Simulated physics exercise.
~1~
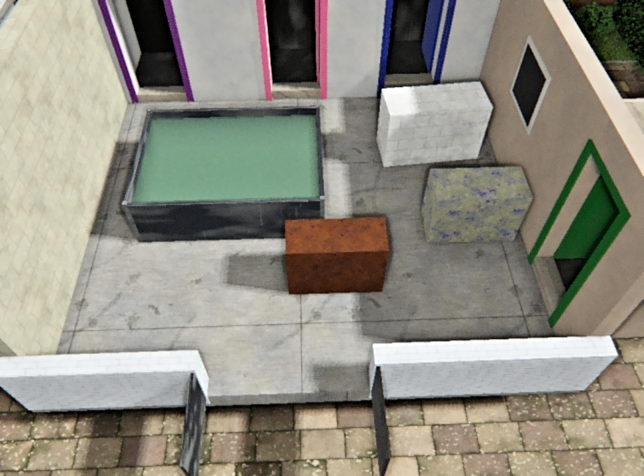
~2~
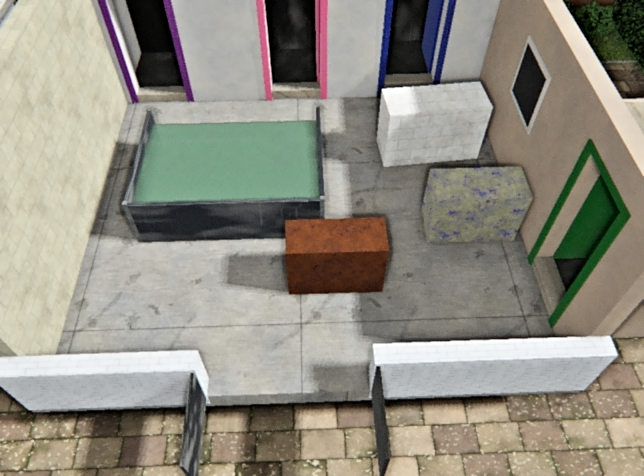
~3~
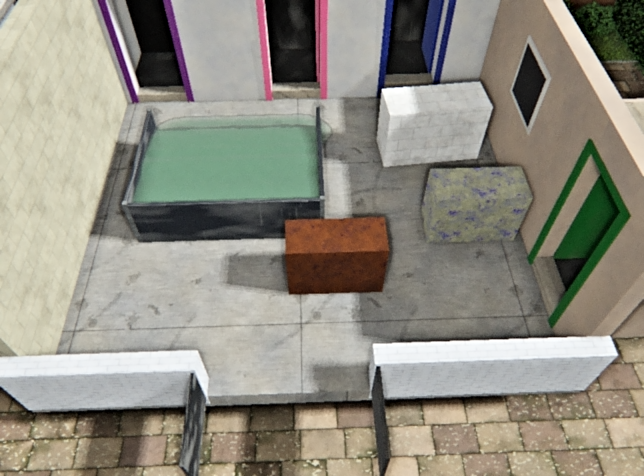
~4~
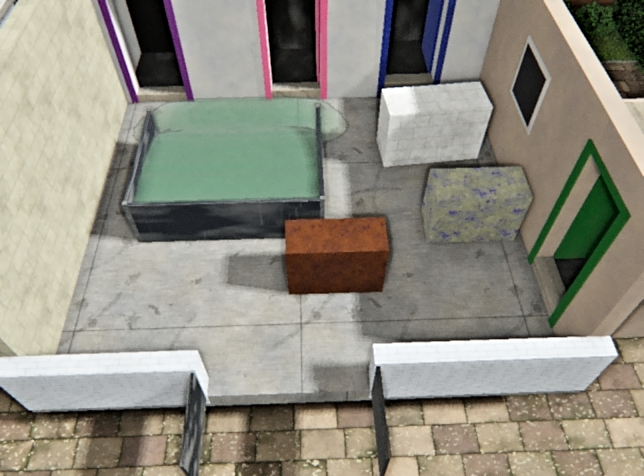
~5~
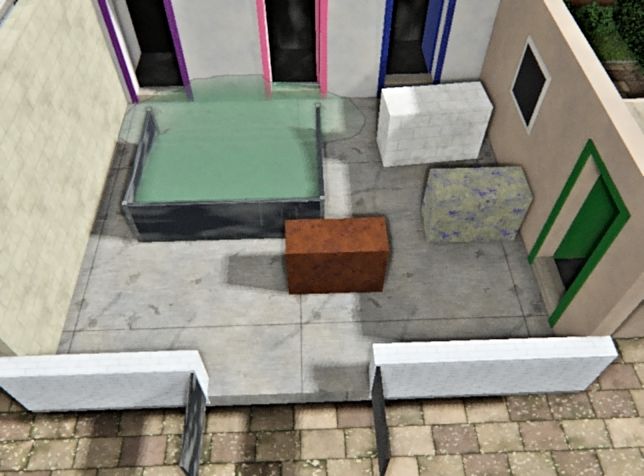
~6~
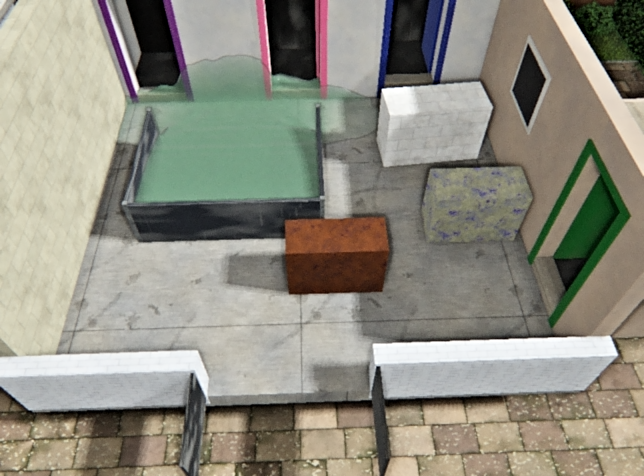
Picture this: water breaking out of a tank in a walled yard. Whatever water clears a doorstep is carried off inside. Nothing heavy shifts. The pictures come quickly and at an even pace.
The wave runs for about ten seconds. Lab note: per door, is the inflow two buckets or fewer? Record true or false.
Purple door false; blue door true; pink door false; green door true.
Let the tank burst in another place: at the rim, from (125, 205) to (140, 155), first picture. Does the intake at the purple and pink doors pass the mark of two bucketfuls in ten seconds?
Note - purple door: Past the mark, pink door: Short of the mark.
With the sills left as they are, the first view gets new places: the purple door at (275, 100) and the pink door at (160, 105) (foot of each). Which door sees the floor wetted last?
That's the one in green.
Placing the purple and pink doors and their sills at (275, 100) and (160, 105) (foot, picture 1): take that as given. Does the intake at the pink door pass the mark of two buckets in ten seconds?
Note - pink door ends up higher.
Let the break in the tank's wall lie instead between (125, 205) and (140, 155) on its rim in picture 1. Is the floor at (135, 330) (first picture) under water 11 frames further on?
Answer: Flooded.
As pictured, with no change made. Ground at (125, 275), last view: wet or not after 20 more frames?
I'd say drenched there.
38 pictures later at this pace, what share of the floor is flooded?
I'd say 95 per cent.
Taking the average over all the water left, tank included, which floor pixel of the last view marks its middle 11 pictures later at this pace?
It is near (250, 144).
A moment on, water covers 25 % of the floor; the purple door over two buckets in, the blue door wet at the sill, nothing in, the pink door far over two buckets in, the green door not reached.
Next, water covers 35 % of the floor; the purple door far over two buckets in, the blue door wet at the sill, nothing in, the pink door far over two buckets in, the green door not reached.
Then, water covers 55 % of the floor; the purple door far over two buckets in, the blue door wet at the sill, nothing in, the pink door far over two buckets in, the green door wet at the sill, nothing in.
Later, water covers 95 % of the floor; the purple door far over two buckets in, the blue door wet at the sill, nothing in, the pink door far over two buckets in, the green door wet at the sill, nothing in.
In the end, water covers 100 % of the floor; the purple door far over two buckets in, the blue door wet at the sill, nothing in, the pink door far over two buckets in, the green door wet at the sill, nothing in.
